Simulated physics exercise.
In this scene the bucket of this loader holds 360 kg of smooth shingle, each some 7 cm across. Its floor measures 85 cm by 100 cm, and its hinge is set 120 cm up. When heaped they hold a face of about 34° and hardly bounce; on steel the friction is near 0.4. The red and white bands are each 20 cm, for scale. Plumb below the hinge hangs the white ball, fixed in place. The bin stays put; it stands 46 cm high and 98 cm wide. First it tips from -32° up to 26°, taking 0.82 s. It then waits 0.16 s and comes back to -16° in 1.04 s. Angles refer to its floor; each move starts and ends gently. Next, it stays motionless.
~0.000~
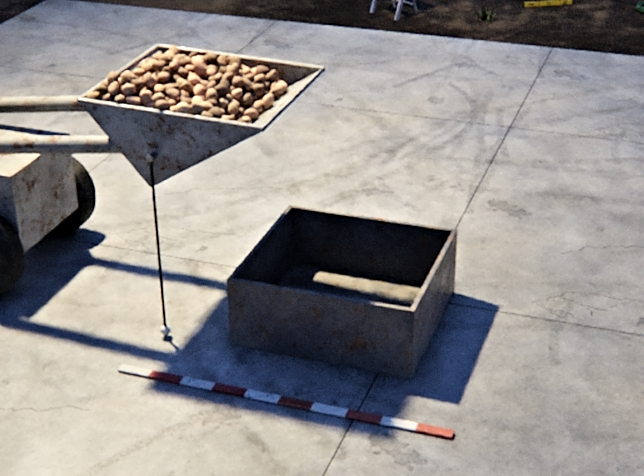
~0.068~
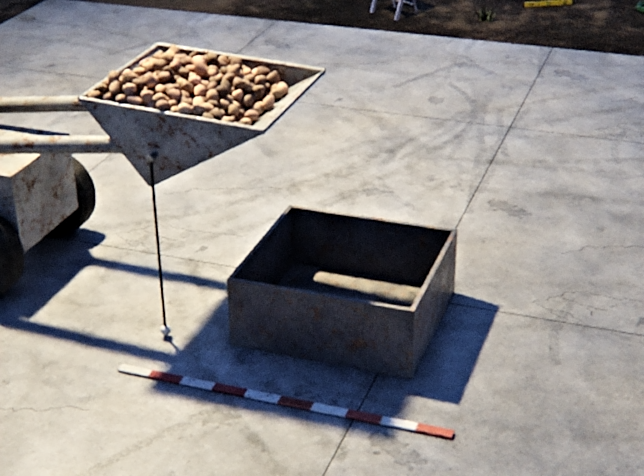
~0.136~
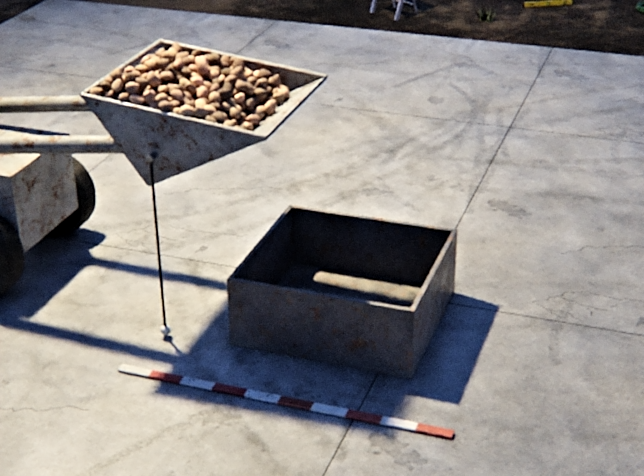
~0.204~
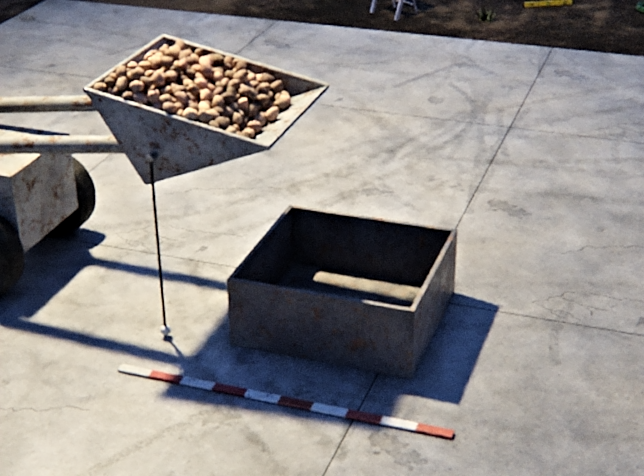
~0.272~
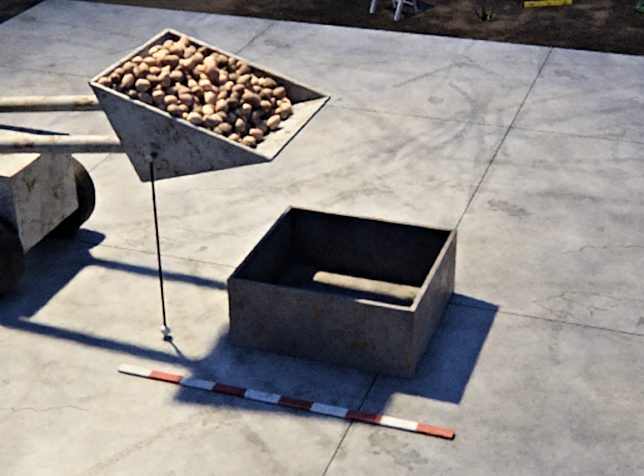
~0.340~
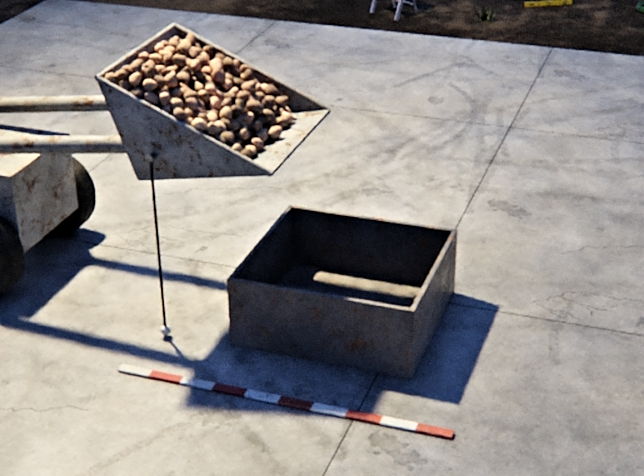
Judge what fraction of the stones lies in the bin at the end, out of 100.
About 70 out of 100.
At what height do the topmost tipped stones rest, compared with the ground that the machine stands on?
Top of heap: Approx. 36 cm above the machine's ground.
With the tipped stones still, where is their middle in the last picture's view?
Their middle lands near (380, 306).
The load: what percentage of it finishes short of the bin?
About 0%.
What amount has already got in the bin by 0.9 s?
By then, around 15 percent.
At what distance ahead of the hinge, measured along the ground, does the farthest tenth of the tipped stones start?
Roughly 150 centimetres ahead of it along the ground.
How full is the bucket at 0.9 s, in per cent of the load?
Roughly 85 per cent is still inside.
After 0.6 s the floor is at 17°; 100 % in the bucket; the foremost stones are at (277, 166).
After 0.9 s the floor is at 26°; 85 % in the bucket, 14 % in the bin, 1 % beside or beyond the bin; the foremost stones are at (322, 246).
After 2.5 s the floor is at -16°; 22 % in the bucket, 69 % in the bin, 9 % beside or beyond the bin; the foremost stones are at (509, 360).
After 5.0 s the floor is at -16°; 22 % in the bucket, 69 % in the bin, 9 % beside or beyond the bin; the foremost stones are at (502, 385).
